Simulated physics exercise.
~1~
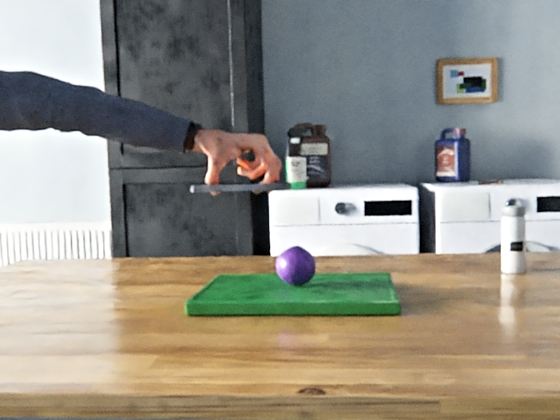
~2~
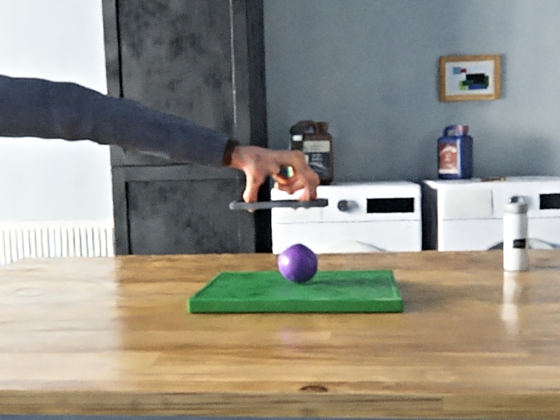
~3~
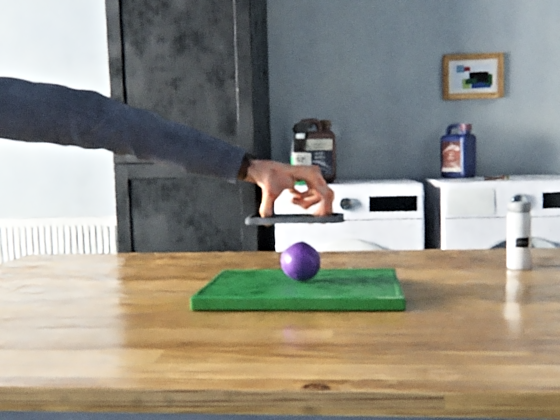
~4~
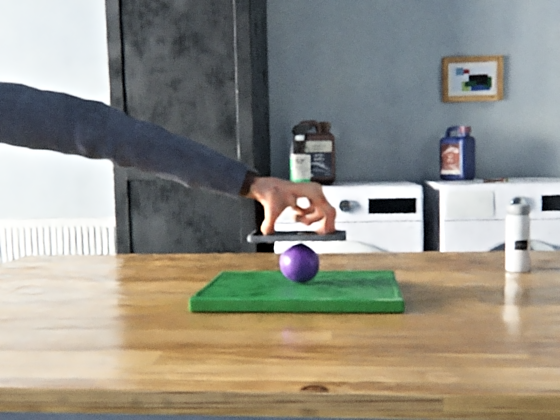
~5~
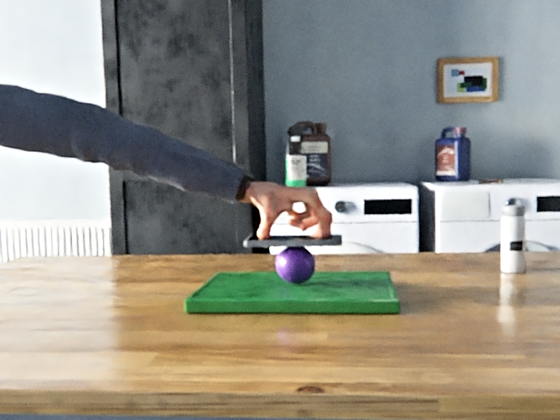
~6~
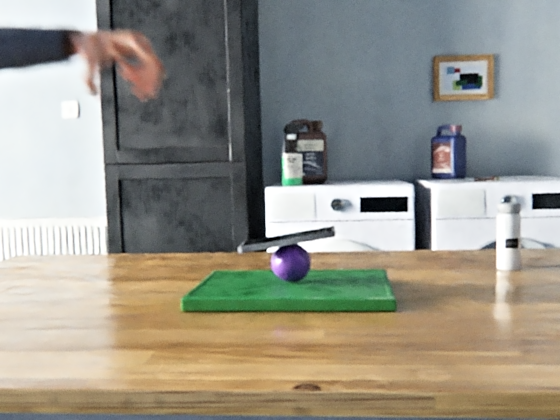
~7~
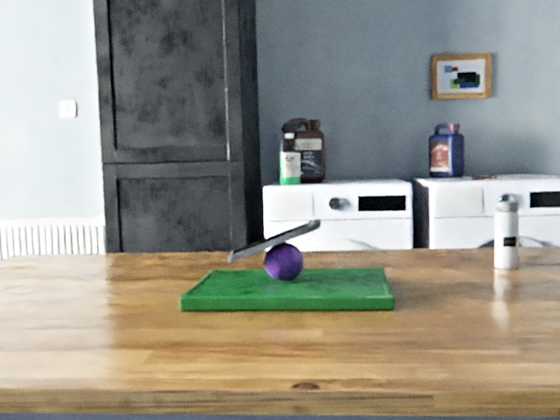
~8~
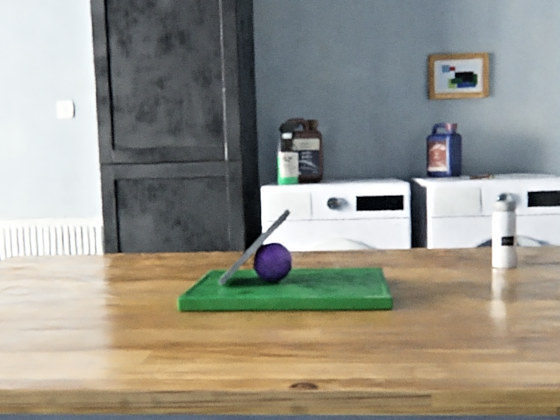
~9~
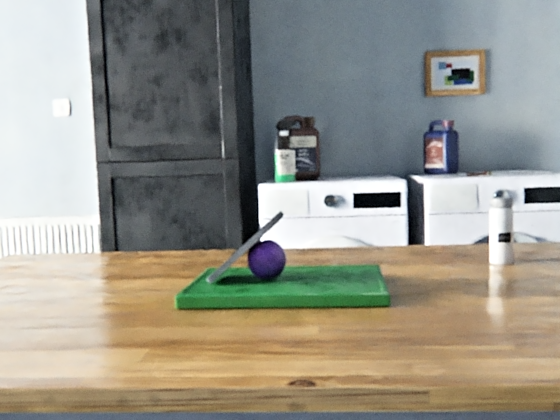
A hand lowered a grey phone onto a purple onion sitting on a green tray, then let go and drew back. The phone tipped down to the left, the onion rolled slightly left, and the phone ended up leaning steeply against it.
